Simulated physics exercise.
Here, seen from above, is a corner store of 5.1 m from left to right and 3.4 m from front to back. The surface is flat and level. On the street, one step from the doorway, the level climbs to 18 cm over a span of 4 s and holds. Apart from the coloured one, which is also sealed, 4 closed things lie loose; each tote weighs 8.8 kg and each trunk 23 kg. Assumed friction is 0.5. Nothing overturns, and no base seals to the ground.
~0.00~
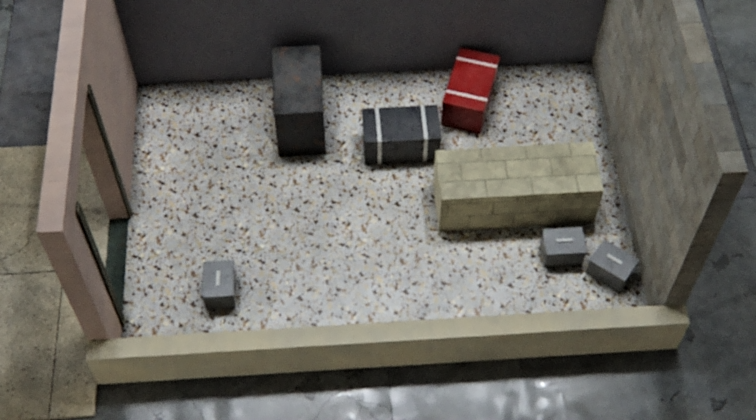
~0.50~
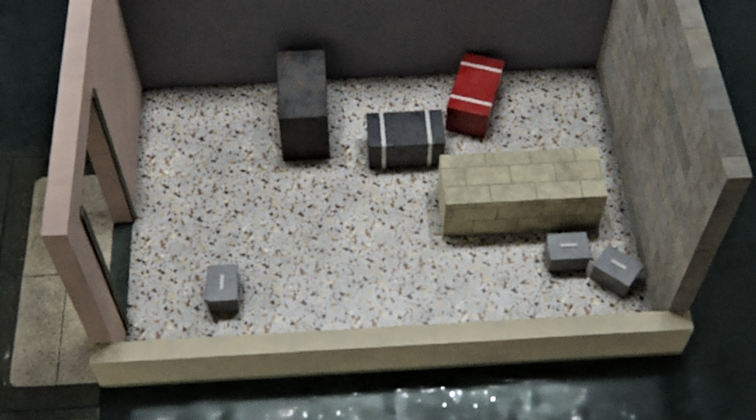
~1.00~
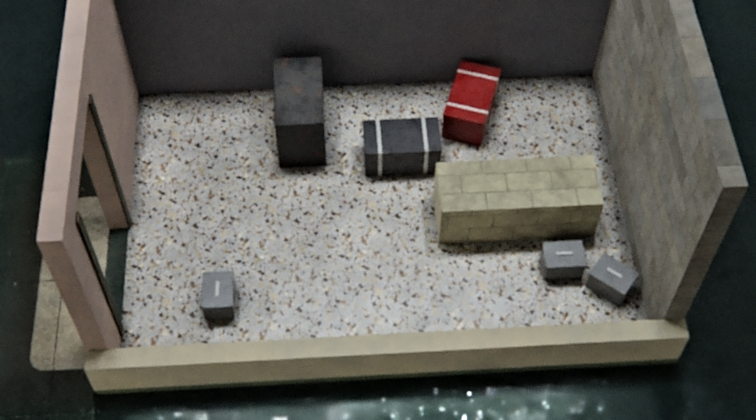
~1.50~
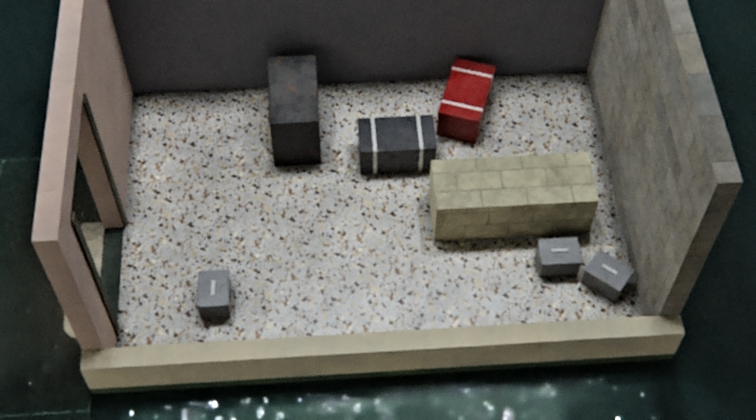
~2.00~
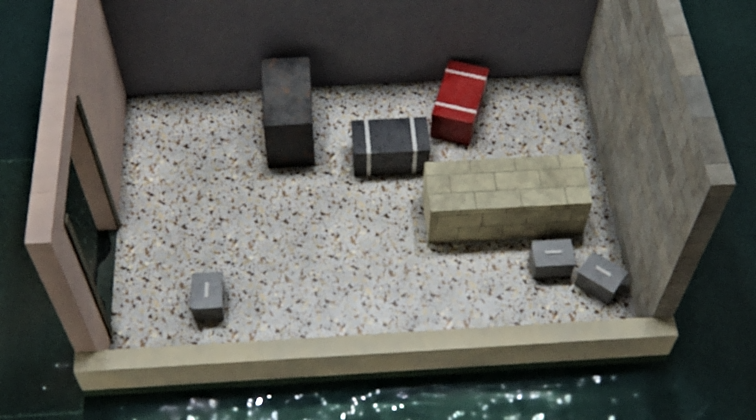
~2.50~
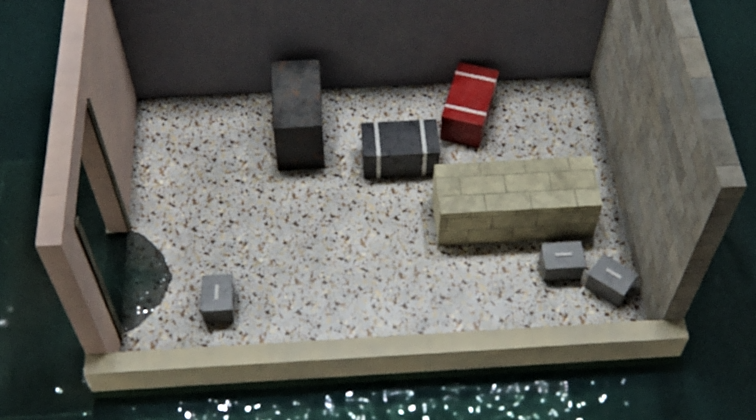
Dark water surrounding a small open-topped room of boxes and a red trunk, then spreading in through the left doorway.
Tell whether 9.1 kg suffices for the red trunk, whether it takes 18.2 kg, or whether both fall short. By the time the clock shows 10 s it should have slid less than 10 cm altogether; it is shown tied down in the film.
Smaller mass.
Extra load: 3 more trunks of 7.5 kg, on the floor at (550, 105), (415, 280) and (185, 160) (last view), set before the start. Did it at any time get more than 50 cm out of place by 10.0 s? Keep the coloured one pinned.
Order as asked: Stays within / goes beyond / stays within.
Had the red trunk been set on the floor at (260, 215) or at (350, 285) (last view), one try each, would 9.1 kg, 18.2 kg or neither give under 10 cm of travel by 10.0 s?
Taking them in turn, neither mass keeps it, and neither mass keeps it.
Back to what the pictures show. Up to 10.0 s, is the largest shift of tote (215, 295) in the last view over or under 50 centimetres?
Result: Threshold exceeded.
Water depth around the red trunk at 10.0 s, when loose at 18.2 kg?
About 4 cm.
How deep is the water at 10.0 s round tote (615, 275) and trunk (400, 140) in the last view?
Roughly 10 and 6 cm.
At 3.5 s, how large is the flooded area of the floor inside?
Around 2.0 m2 of it.
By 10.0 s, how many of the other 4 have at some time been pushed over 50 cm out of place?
The tally stands at 1.
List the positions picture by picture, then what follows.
In the first picture, the red trunk at (472, 79) rests on the ground; water covers 0.0 m2; 0 of 5 have shifted.
In the second picture, the red trunk at (476, 84) rests on the ground; 0.0 m2 under water; 0 of 5 have shifted.
In the third picture, the red trunk at (473, 91) rests on the ground; 0.0 m2 under water; 0 of 5 have shifted.
In the fourth picture, the red trunk at (467, 89) rests on the ground; 0.0 m2 under water; 0 of 5 have shifted.
In the fifth picture, the red trunk at (461, 91) rests on the ground; 0.0 m2 under water; 0 of 5 have shifted.
In the sixth picture, the red trunk at (471, 93), on the bottom; 0.3 m2 under water; 0 of 5 have shifted.
After 3.5 s the red trunk would be 0 cm from its start with 9.1 kg and 0 cm from its start with 18.2 kg; 0 cm of water round it then.
After 4.5 s the red trunk would be 0 cm from its start with 9.1 kg and 0 cm from its start with 18.2 kg; 0 cm of water round it then.
After 7.0 s the red trunk would be 0 cm from its start with 9.1 kg and 0 cm from its start with 18.2 kg; 0 cm of water round it then.
After 10.0 s the red trunk would be 5 cm from its start with 9.1 kg and 0 cm from its start with 18.2 kg; 4 cm of water round it then.
